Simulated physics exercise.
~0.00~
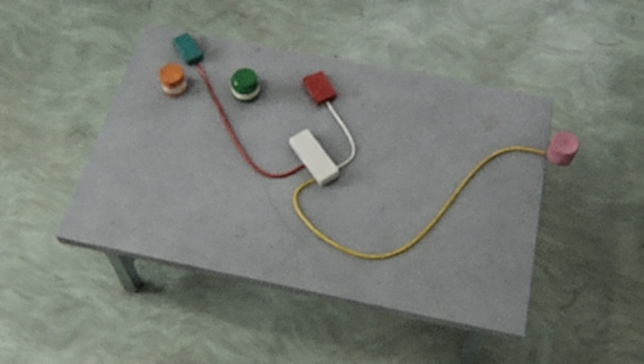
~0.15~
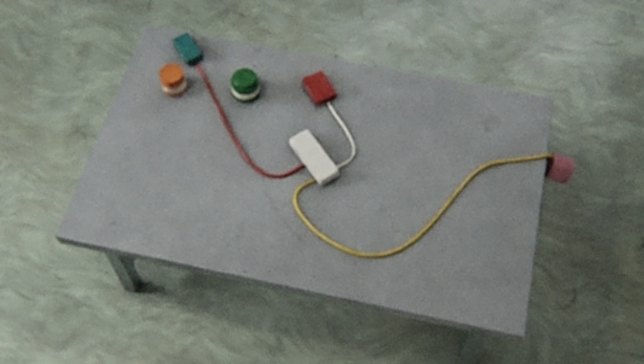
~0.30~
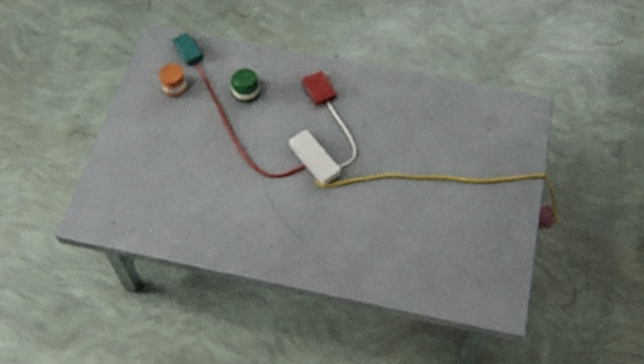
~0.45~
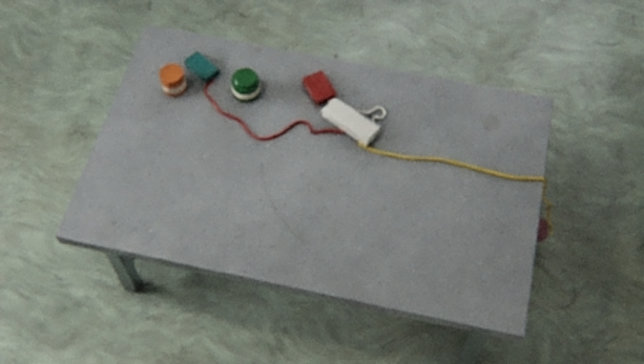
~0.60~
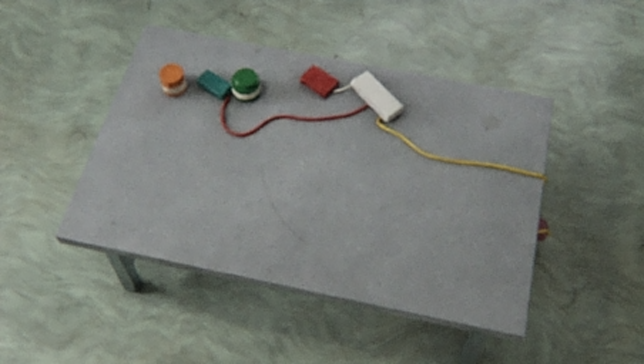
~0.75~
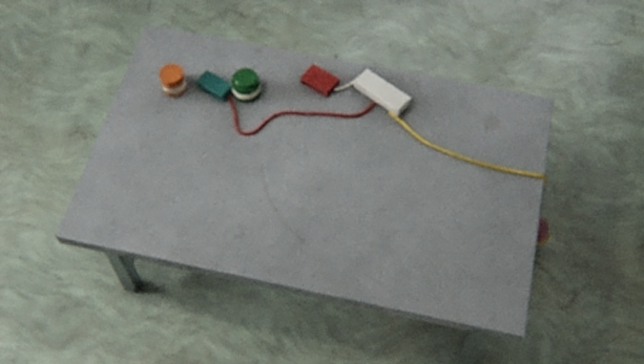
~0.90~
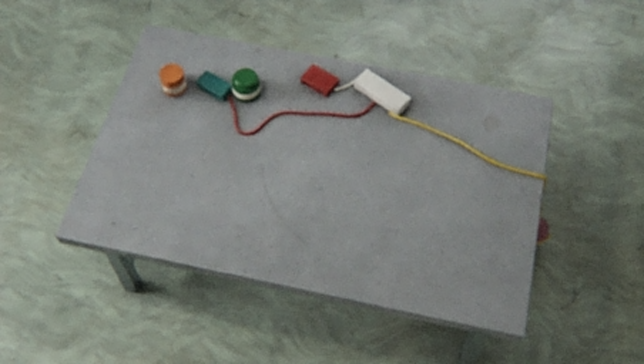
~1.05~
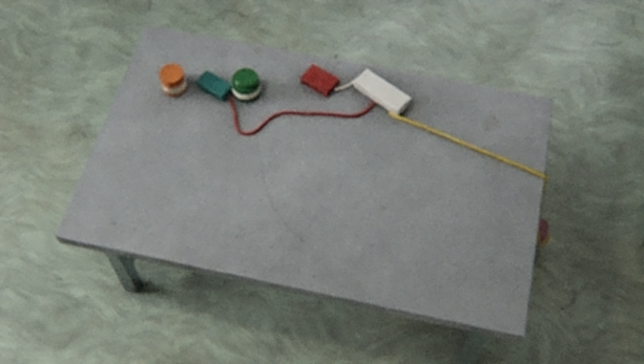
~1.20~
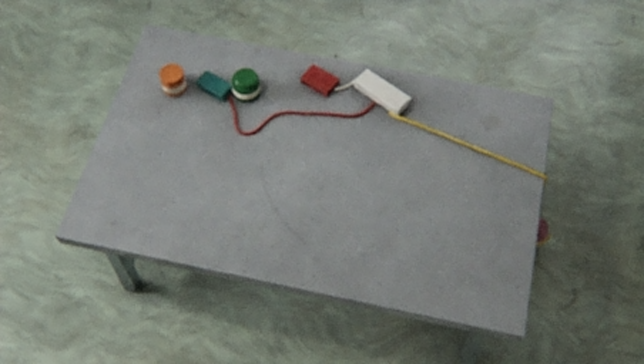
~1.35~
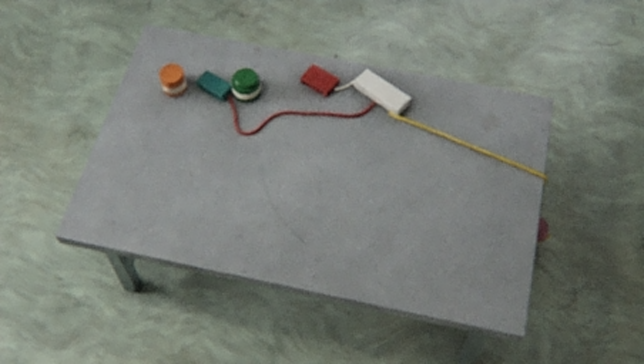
On a gray side table above a pale, mottled floor, red, white and yellow cables meet at a white strip, while a pink speaker at the right edge begins to fall. The speaker drops beside the table, and the yellow cable swings across the top and straightens. The strip is then dragged up and to the right, past the red charger, and the red cable draws the teal phone rightward. The phone stops against the green jar, which stays put beside the orange tin. Everything settles with the speaker hanging, partly hidden, below the right edge.
